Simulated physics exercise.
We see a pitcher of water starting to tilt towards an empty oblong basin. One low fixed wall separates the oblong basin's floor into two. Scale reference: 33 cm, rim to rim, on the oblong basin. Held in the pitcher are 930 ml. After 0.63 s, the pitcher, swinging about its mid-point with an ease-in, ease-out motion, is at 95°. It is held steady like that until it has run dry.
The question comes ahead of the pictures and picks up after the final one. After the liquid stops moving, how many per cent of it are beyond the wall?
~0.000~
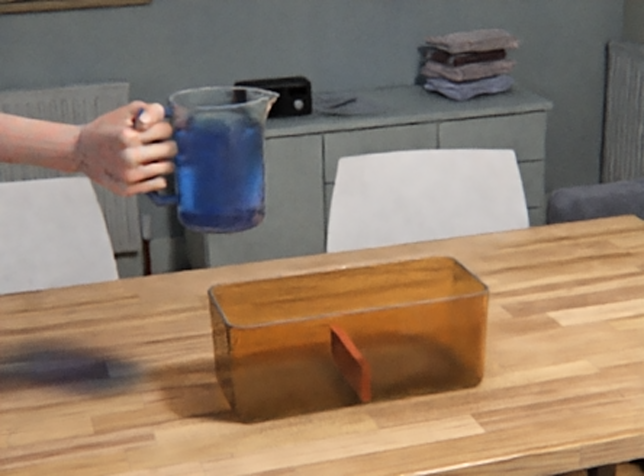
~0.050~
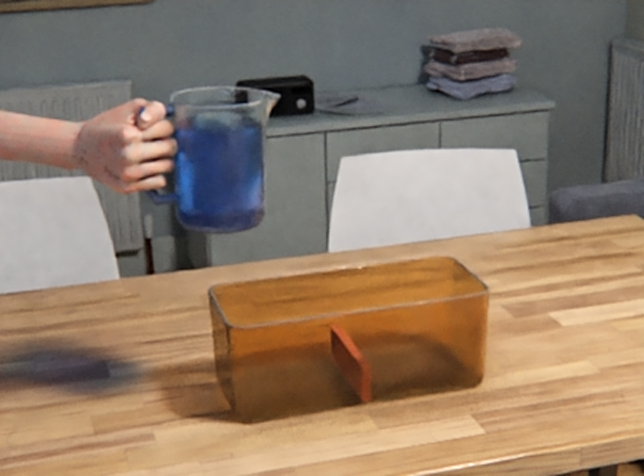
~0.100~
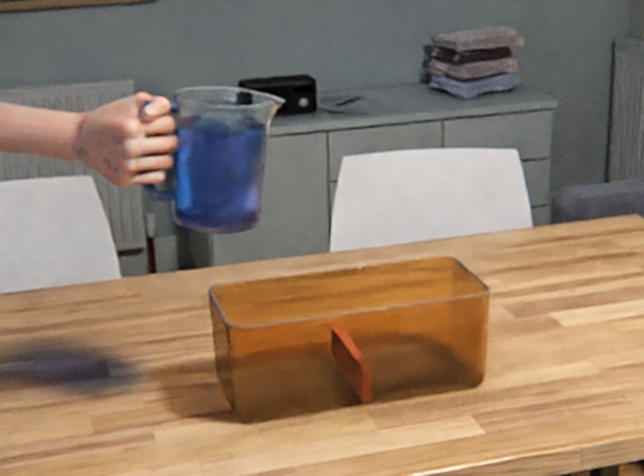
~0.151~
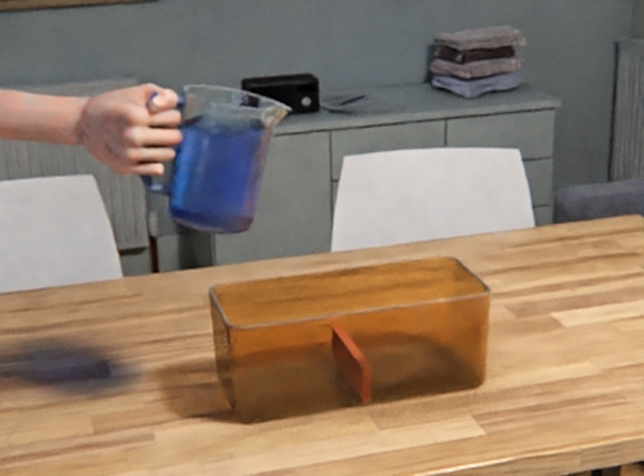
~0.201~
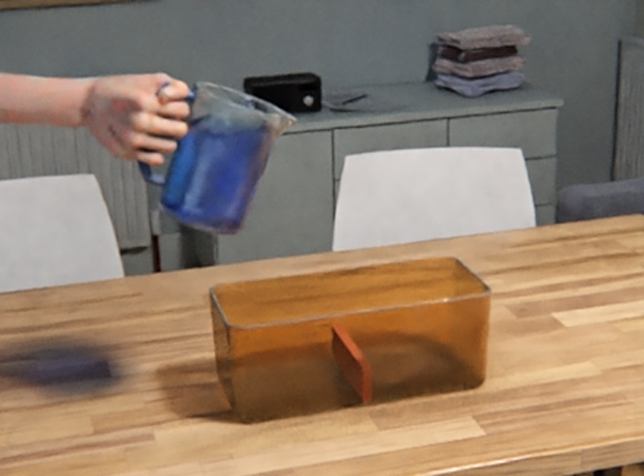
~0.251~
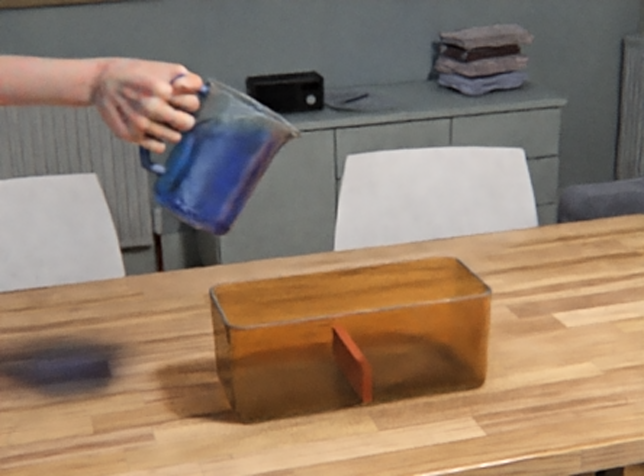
About 83 per cent.
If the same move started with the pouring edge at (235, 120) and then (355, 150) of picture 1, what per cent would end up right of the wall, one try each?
Around 10 per cent first, around 95 per cent next.
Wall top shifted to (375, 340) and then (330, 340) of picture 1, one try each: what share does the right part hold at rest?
The first gives near 25 per cent and the second near 90 per cent.
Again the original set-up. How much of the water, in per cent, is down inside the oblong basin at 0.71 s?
The share is close to 40 percent.
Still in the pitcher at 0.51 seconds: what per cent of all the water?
74 %.
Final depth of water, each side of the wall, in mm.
Left part about 6 mm deep, right part about 38 mm deep.
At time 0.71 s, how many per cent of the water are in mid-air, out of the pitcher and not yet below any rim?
Around 24 per cent of the liquid is in flight.
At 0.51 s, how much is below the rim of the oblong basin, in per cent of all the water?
Near 4 in a hundred.
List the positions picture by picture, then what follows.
It leans 0°; its right rim is at (278, 93); the water meets the walls at (173, 126) and (260, 118); the oblong basin's rim runs from (218, 308) to (470, 274); the wall's top is at (349, 346), in the first frame.
It leans 1°; its right rim is at (280, 95); the water meets the walls at (174, 126) and (260, 119), in the second frame.
It leans 6°; its right rim is at (284, 99); the water meets the walls at (176, 124) and (264, 121), in the third frame.
It leans 13°; its right rim is at (291, 107); the water meets the walls at (180, 126) and (269, 122), in the fourth frame.
It leans 22°; its right rim is at (298, 119); the water meets the walls at (177, 146) and (277, 123), in the fifth frame.
It leans 33°; its right rim is at (303, 133); the water meets the walls at (173, 155) and (288, 127), in the sixth frame.
After 0.51 s the tilt is 87° and 74 per cent is still to pour, 0 is left of the wall and 4 right of it.
After 0.71 s the tilt is 95° and 36 per cent is still to pour, 4 is left of the wall and 36 right of it.
After 0.91 s the tilt is 95° and 14 per cent is still to pour, 3 is left of the wall and 71 right of it.
After 1.13 s the tilt is 95° and 6 per cent is still to pour, 8 is left of the wall and 82 right of it.
In the end 15 per cent lies left of the wall, 83 right of it and 2 outside.
